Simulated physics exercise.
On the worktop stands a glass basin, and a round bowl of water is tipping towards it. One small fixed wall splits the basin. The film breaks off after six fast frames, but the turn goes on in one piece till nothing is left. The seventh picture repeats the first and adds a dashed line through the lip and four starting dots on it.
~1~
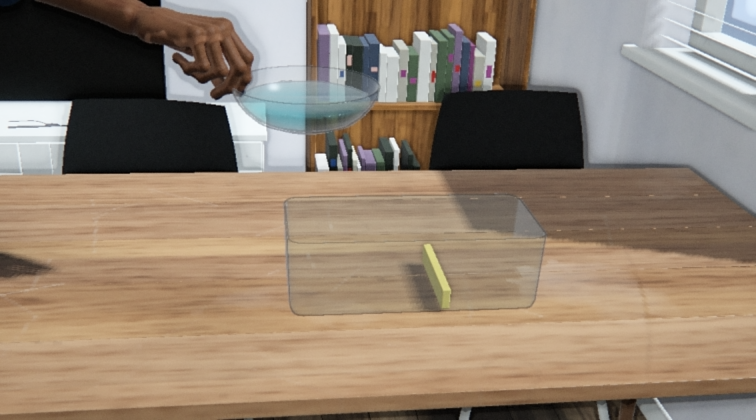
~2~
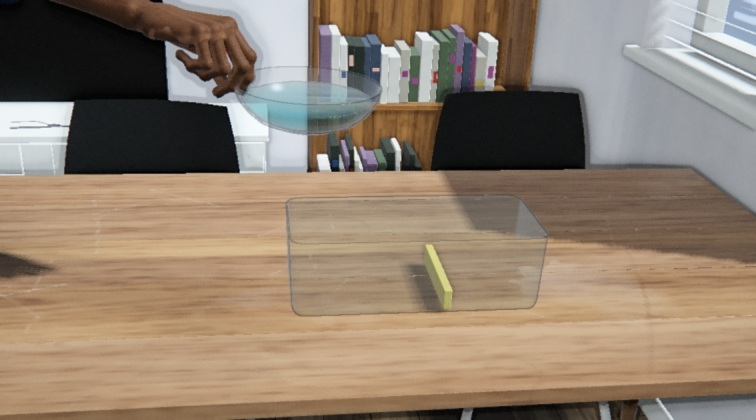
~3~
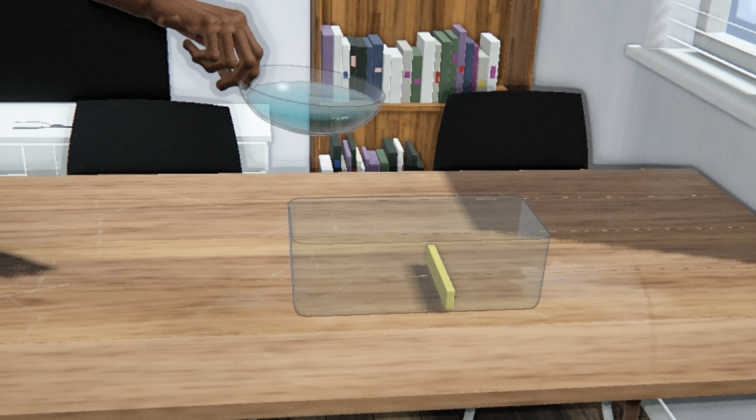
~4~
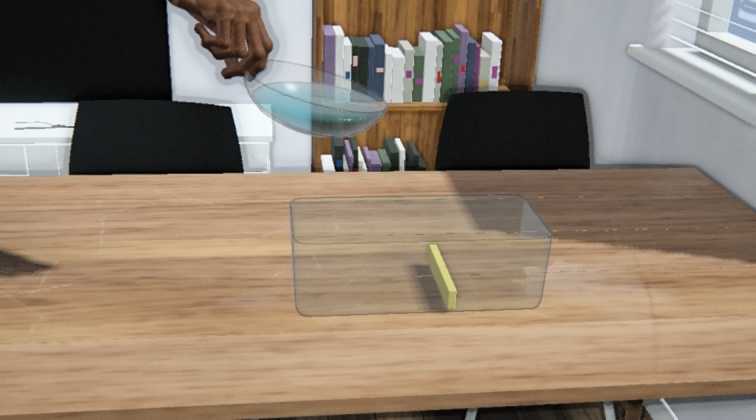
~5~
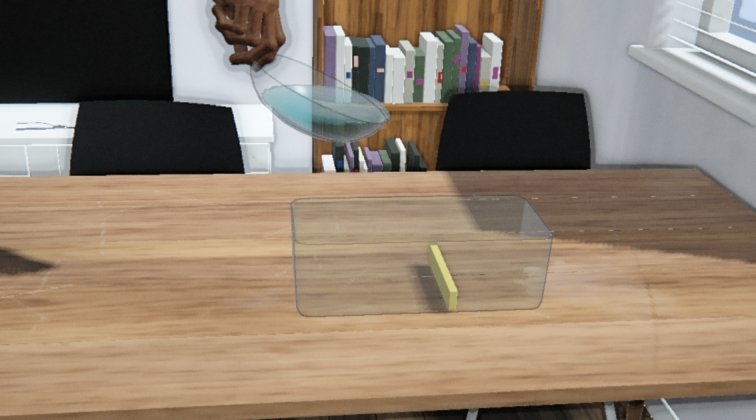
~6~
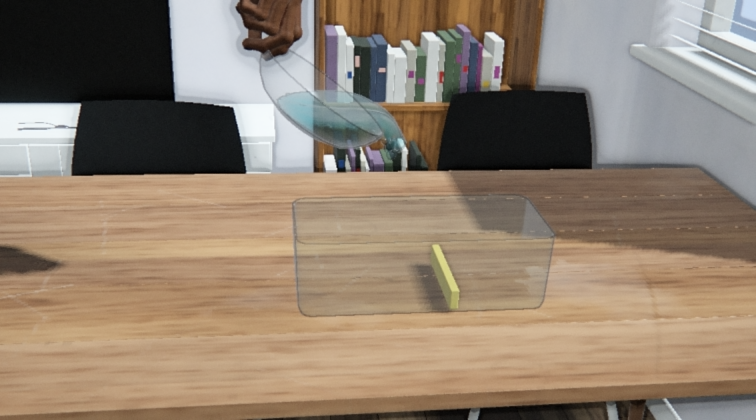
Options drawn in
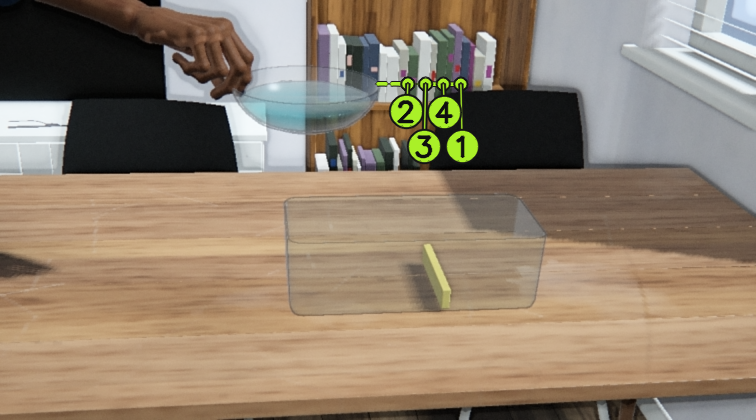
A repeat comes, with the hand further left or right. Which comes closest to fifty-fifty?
Best: 2.
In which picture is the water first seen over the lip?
In picture 5.
On the marked copy, 1 at (460, 84); 2 at (407, 83); 3 at (425, 84); 4 at (443, 84).
Choosing 1, about 28 % ends left of the wall and 67 % right of it; 4 % is lost outside.
Choosing 2, about 49 % ends left of the wall and 50 % right of it.
Choosing 3, about 36 % ends left of the wall and 63 % right of it.
Choosing 4, about 29 % ends left of the wall and 69 % right of it.
